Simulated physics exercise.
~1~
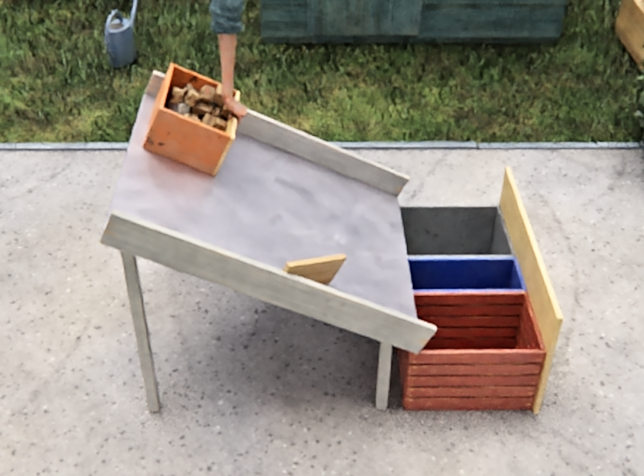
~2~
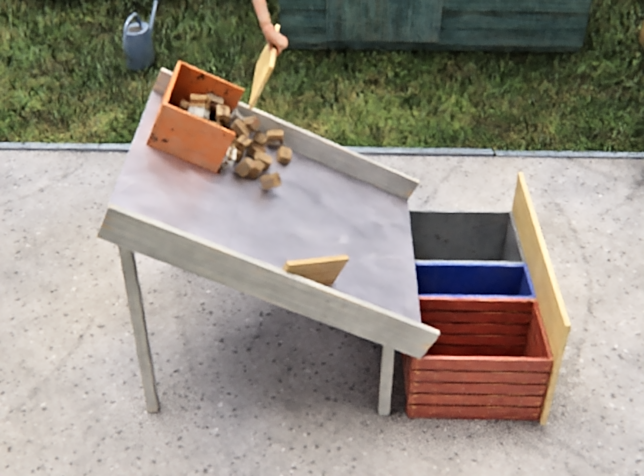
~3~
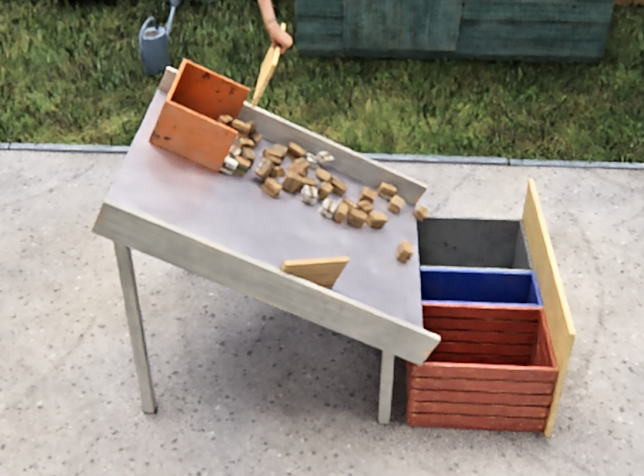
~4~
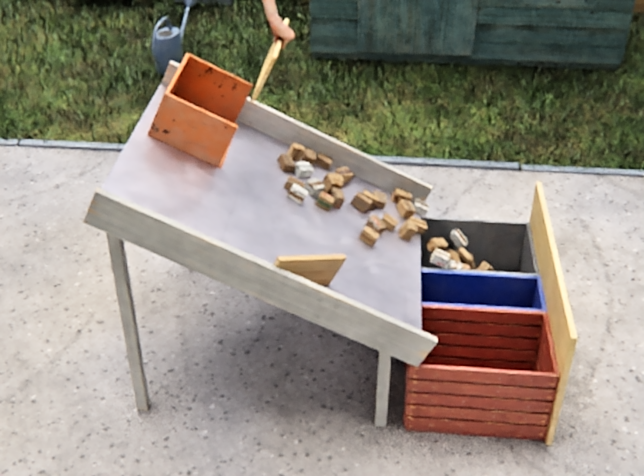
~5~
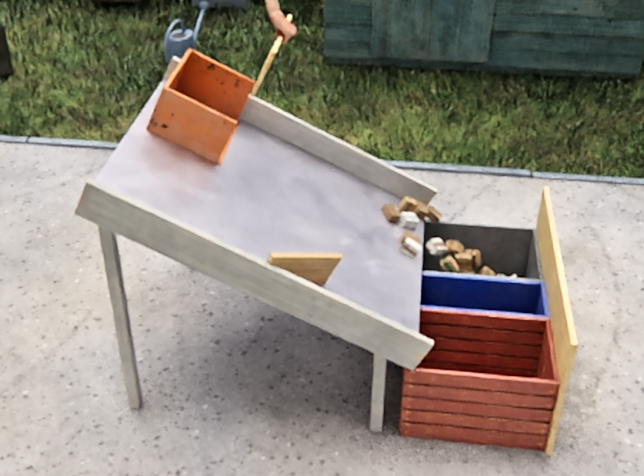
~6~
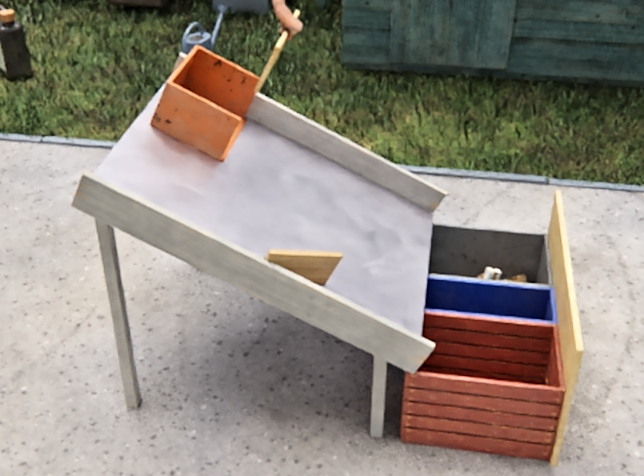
Small brown and pale blocks tumble down a sloping table, mostly into the grey bin.
